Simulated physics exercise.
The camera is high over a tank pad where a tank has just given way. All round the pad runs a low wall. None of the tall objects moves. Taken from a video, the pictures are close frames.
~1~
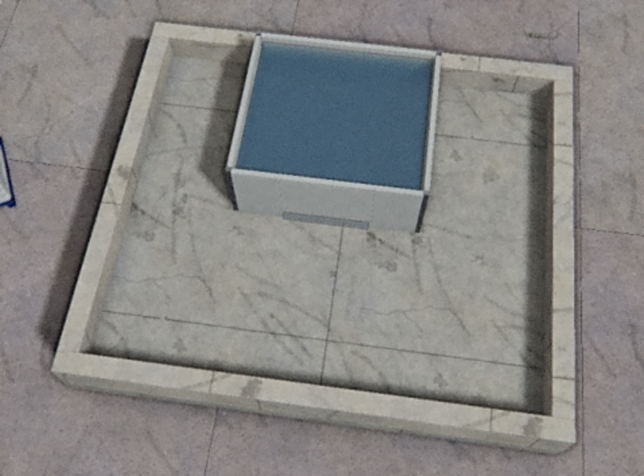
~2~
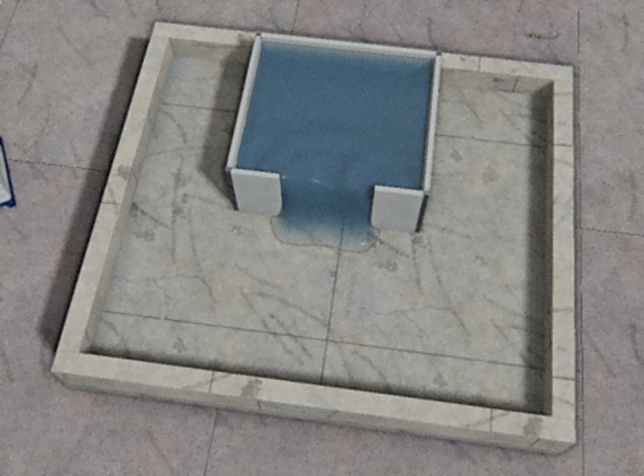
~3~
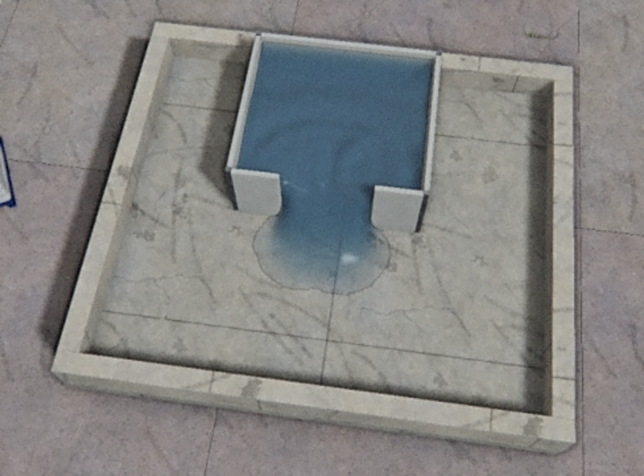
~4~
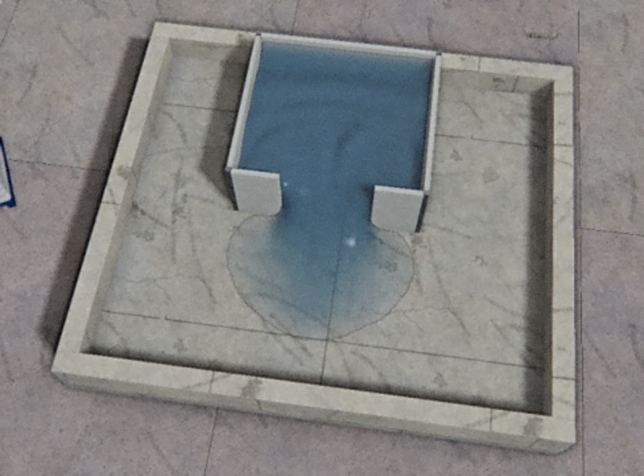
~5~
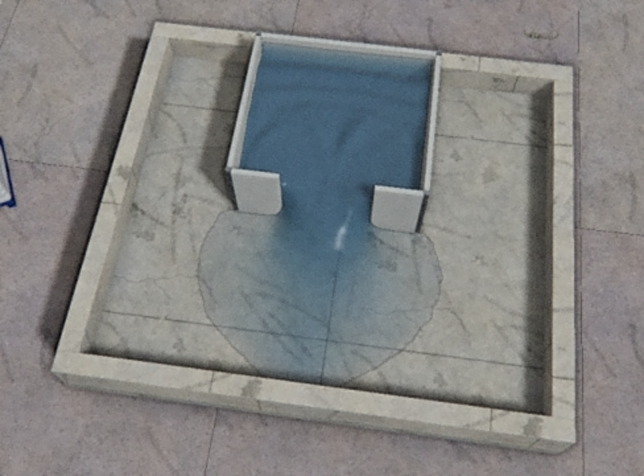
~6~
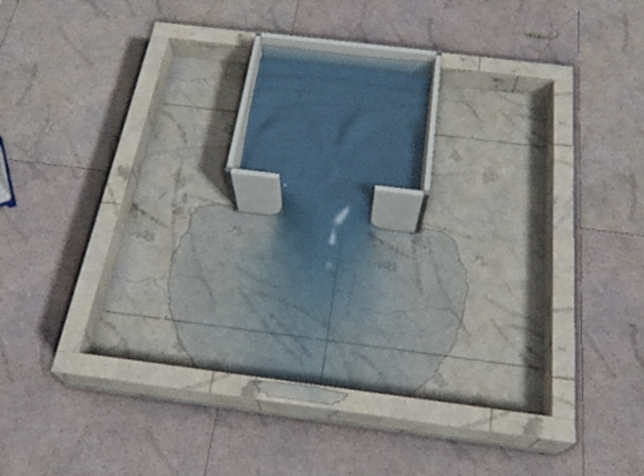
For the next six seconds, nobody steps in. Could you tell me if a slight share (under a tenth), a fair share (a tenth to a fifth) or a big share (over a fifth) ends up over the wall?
The loss stays beneath ten percent.
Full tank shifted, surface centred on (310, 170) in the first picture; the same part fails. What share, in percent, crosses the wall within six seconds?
6 %.
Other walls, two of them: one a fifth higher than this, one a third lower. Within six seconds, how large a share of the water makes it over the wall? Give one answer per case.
About 2 percent in the first case, about 14 percent in the second.
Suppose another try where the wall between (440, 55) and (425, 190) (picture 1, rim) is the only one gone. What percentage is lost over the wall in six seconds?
Some 12 in a hundred.
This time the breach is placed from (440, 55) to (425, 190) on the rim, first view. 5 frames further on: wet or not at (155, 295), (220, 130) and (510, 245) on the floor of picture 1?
First point bare, second point bare, third point swamped.
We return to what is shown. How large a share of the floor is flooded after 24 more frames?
My guess is around 100 in a hundred.
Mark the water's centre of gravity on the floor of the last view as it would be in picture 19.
That comes out near (324, 235).
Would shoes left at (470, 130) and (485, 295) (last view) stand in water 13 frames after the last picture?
In the order you gave them, they come out unflooded and waterlogged.
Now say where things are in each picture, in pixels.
In the first picture, still water in the tank at (338, 113).
In the second picture, water pours out at (327, 204) and has run to (278, 228).
In the third picture, water pours out at (327, 207) and has run to (275, 273).
In the fourth picture, the front is at (291, 327), out from the gap at (327, 207).
In the fifth picture, water pours out at (327, 207) and has run to a hidden place.
In the sixth picture, water pours out at (327, 207) and has run to a hidden place.
A moment on, water covers 45 % of the floor; the low wall has let 0 % over.
Next, water covers 50 % of the floor; the low wall has let 1 % over.
Then, water covers 55 % of the floor; the low wall has let 3 % over.
Later, water covers 85 % of the floor; the low wall has let 4 % over.
In the end, water covers 85 % of the floor; the low wall has let 4 % over.
